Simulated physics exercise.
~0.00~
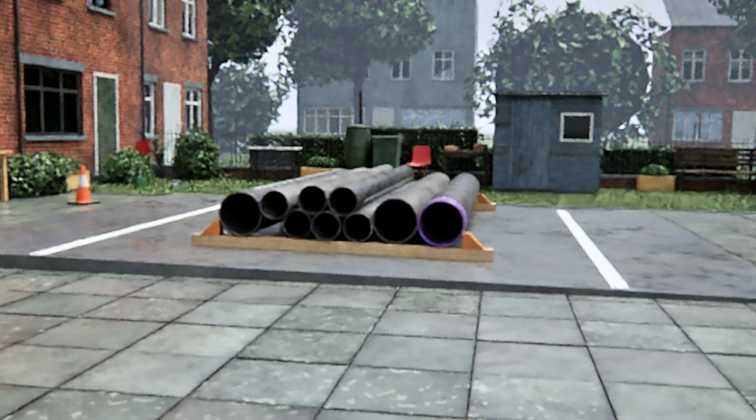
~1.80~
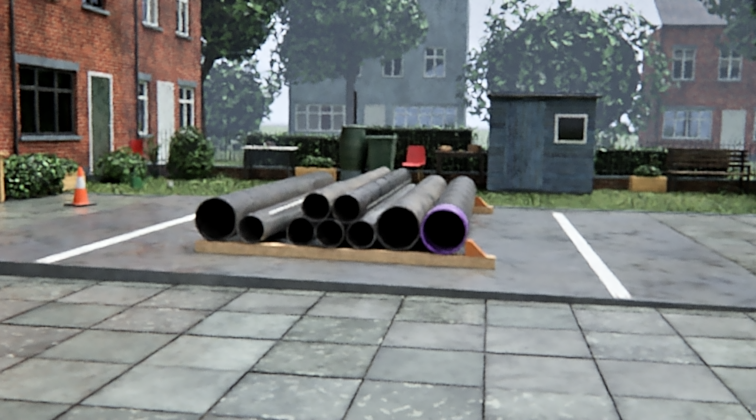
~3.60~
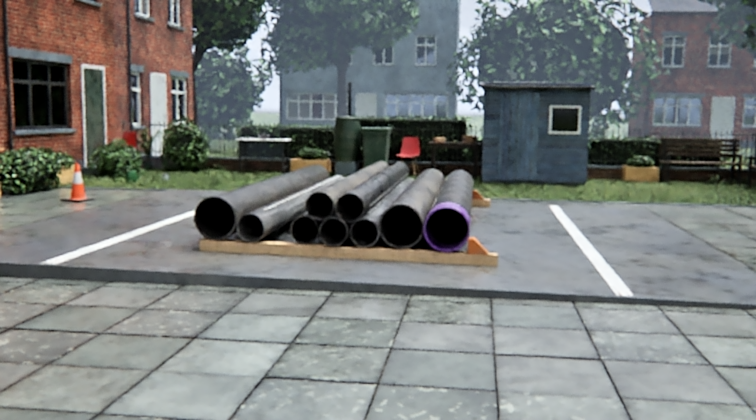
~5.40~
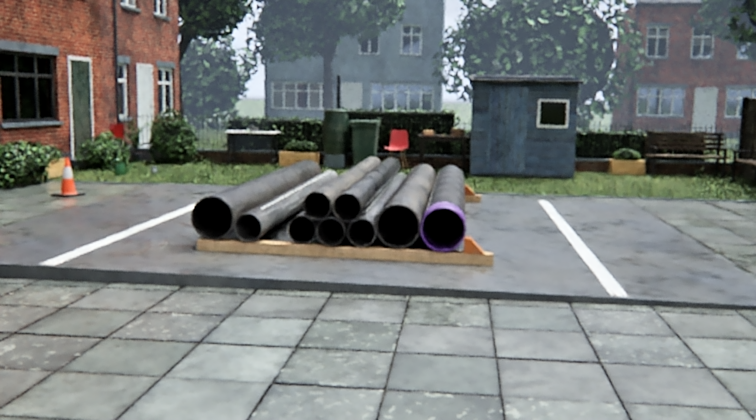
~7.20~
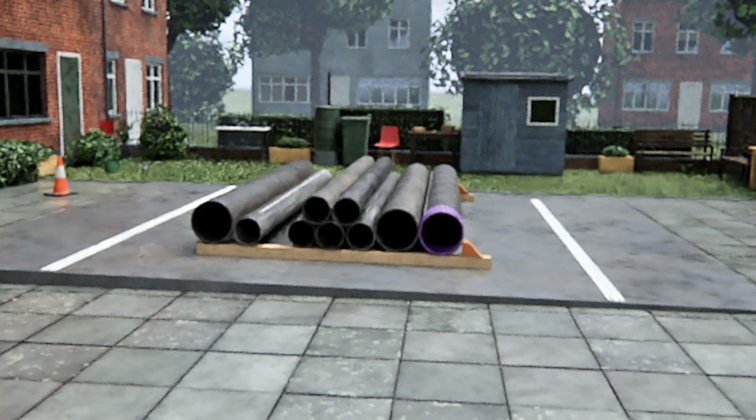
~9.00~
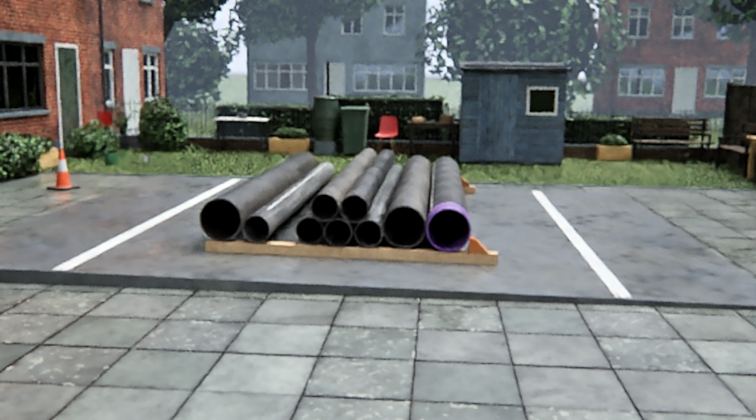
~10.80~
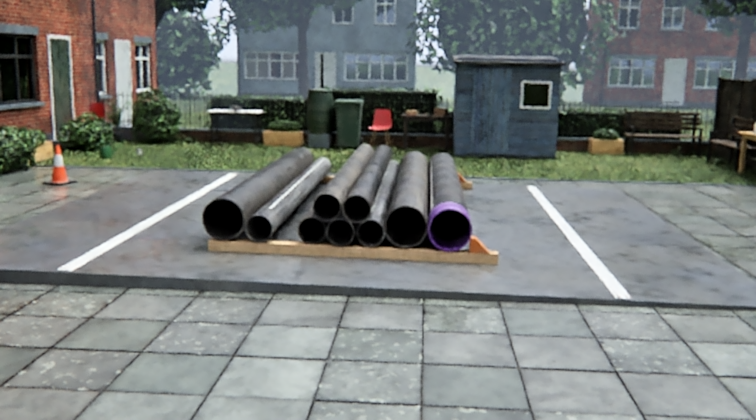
To begin with, a stack of dark, hollow steel pipes lies on timber bearers in a paved bay between two white lines, with a purple-rimmed pipe at the right end. The chock at the left is then gone, and the pipes on that side shift slightly outward, the leftmost ending close to the edge of the timber. The rest of the stack holds together, and little else changes as the view drifts gently sideways past the shed and brick houses. At the end, the purple pipe still sits on the timbers beside the right chock.
